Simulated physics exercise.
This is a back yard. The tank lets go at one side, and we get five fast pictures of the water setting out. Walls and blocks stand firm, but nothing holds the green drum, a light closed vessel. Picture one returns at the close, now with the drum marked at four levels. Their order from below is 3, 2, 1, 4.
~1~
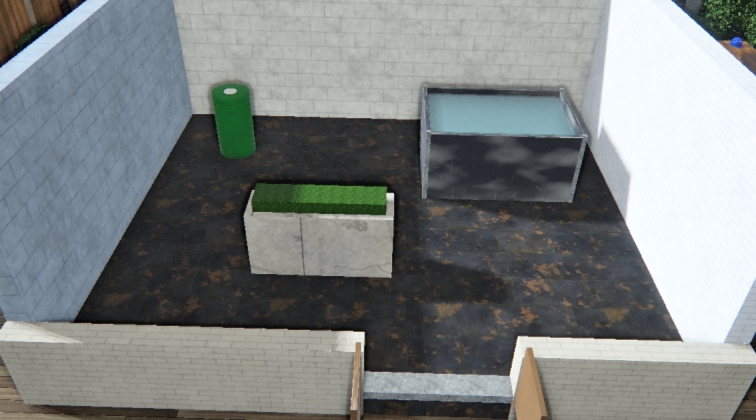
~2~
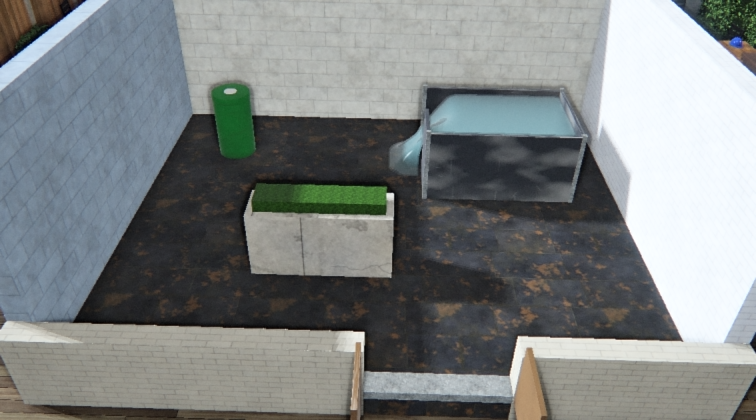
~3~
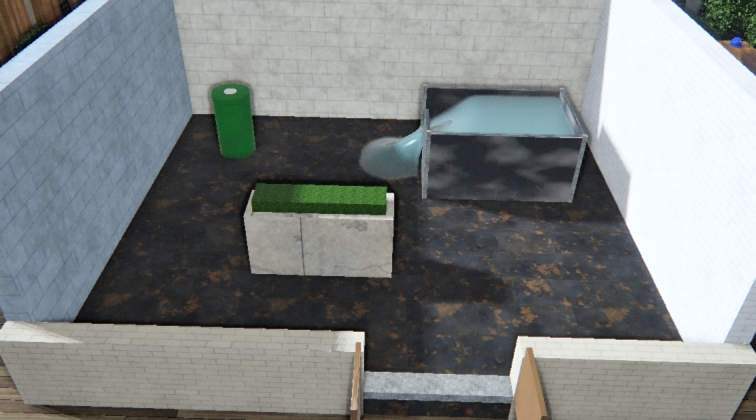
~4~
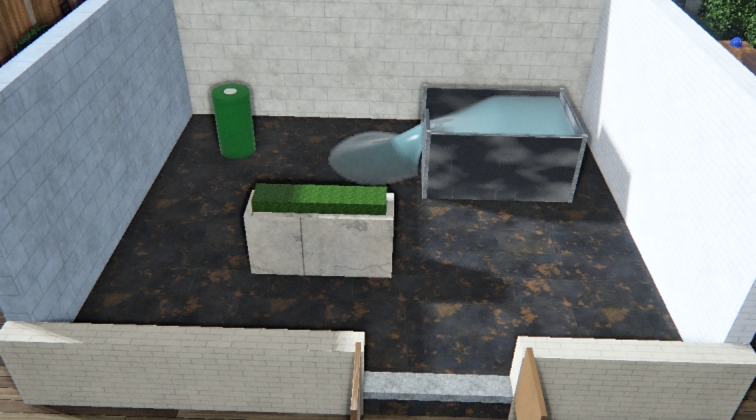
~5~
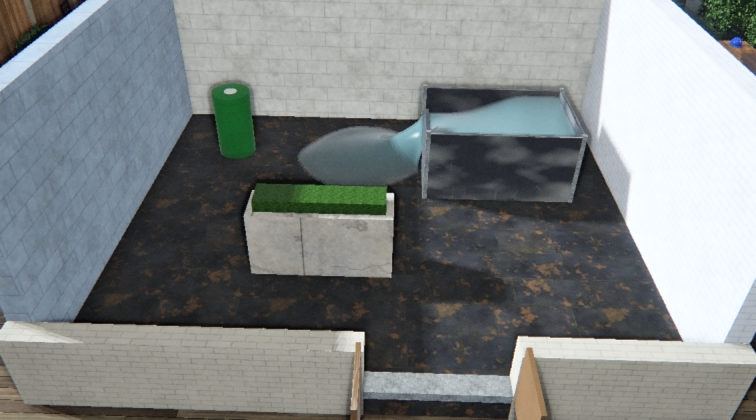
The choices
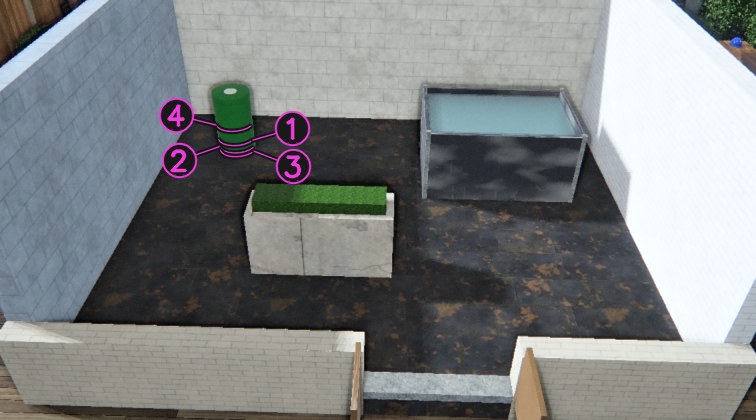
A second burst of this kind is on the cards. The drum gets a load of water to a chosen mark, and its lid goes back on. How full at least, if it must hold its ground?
Use line 4.
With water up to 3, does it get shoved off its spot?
Yes, it does.
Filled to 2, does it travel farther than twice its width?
Yes, it does.
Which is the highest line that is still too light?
That would be 1.
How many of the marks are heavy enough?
One of the four.
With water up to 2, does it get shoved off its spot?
Yes, that goes wrong.
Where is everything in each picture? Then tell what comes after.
In the first picture, lid of the green drum at (230, 92); tank full, its middle at (499, 116); open gate at (441, 338).
In the second picture, water covers 1 % of the ground, mostly out of sight from here.
In the third picture, water covers 3 % of the ground, mostly out of sight from here.
In the fourth picture, water covers 5 % of the ground, mostly out of sight from here.
In the fifth picture, lid of the green drum at (230, 92); 8 % of the ground wet, in view closest to the drum at (348, 129).
On the marked copy, 1 at (232, 145); 2 at (234, 153); 3 at (234, 156); 4 at (230, 131); from the bottom up 3, 2, 1, 4.
If 1 is chosen, it is pushed about its own width away.
If 2 is chosen, it is pushed about 5 times its own width away.
If 3 is chosen, it is pushed about 5 times its own width away.
If 4 is chosen, it does not move.
